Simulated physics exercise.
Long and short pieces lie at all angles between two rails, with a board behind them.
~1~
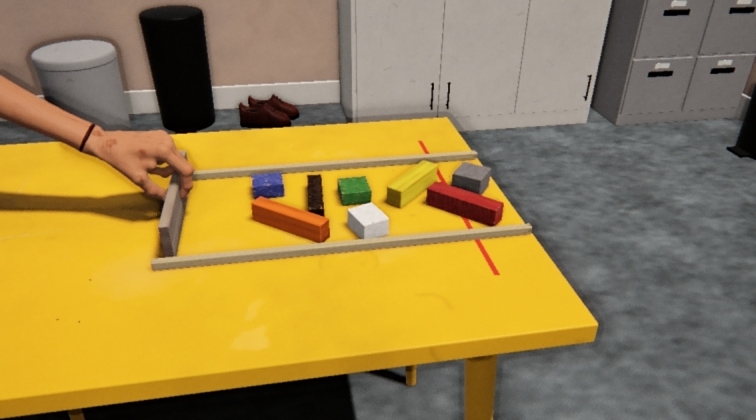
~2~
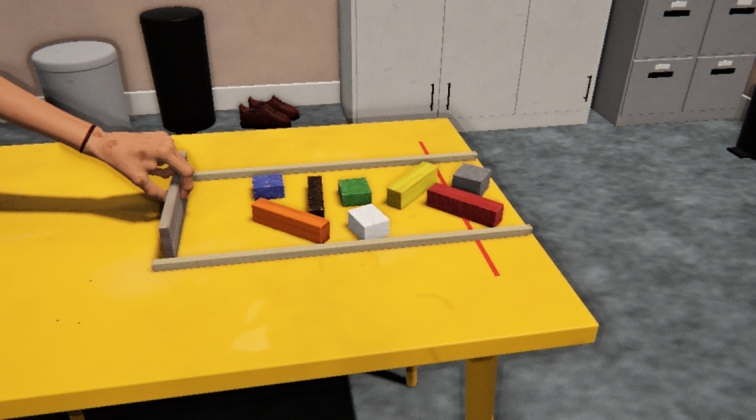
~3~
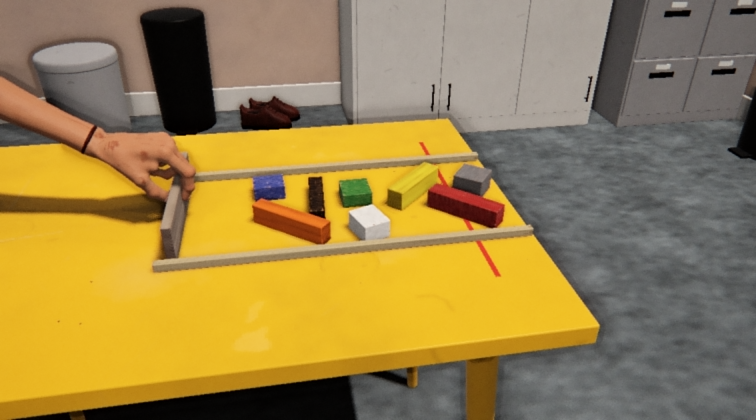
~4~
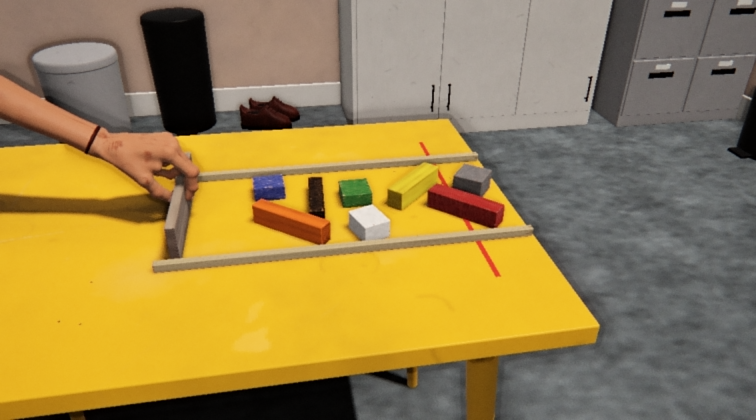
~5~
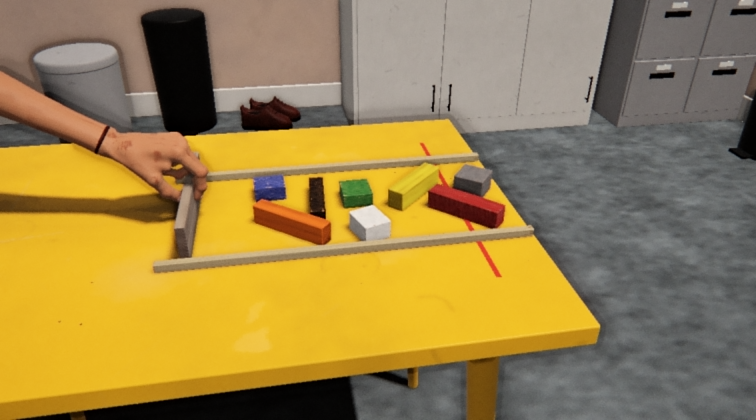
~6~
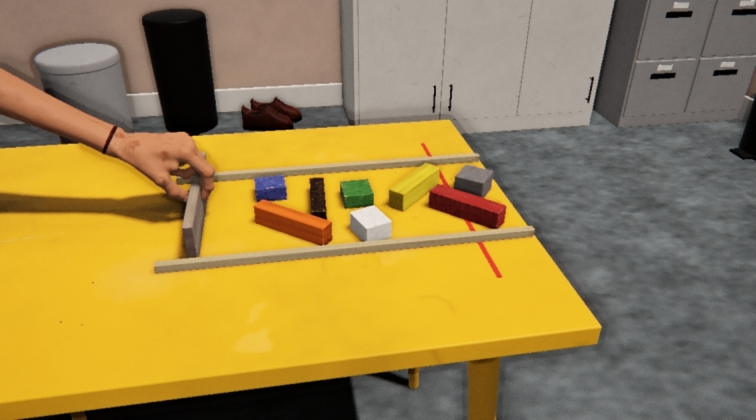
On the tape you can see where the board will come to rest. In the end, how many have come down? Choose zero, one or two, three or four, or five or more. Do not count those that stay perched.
By the end, three or four have come down.
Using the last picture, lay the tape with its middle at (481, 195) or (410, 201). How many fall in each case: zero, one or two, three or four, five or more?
The counts, in order, are five or more and just one or two.
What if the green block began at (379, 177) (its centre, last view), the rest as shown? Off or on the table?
It remains in place.
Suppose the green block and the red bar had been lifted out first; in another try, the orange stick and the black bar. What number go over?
1, then 2.
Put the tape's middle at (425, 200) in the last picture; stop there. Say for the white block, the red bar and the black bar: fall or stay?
Taking each: The white block holds its spot, the red bar topples, the black bar holds its spot.
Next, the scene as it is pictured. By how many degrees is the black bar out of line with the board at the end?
Around 20 degrees.
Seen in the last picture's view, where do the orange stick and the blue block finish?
Final positions: Near (471, 206); near (458, 174).
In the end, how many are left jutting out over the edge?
Tally: 1.
A little later, none off yet; grey block at rest near (474, 182); red bar at rest near (466, 207); yellow stick at rest near (415, 187).
Next, none off yet; grey block at rest near (474, 182); red bar moving near (473, 207); yellow stick shifted a little near (430, 187).
Later still, none off yet; grey block tilted a little near (514, 183); red bar shifted about its own width near (527, 208); yellow stick shifted about its own width near (489, 182).
When it is over, the number that fall off is three or four; down, yellow stick, red bar and grey block.
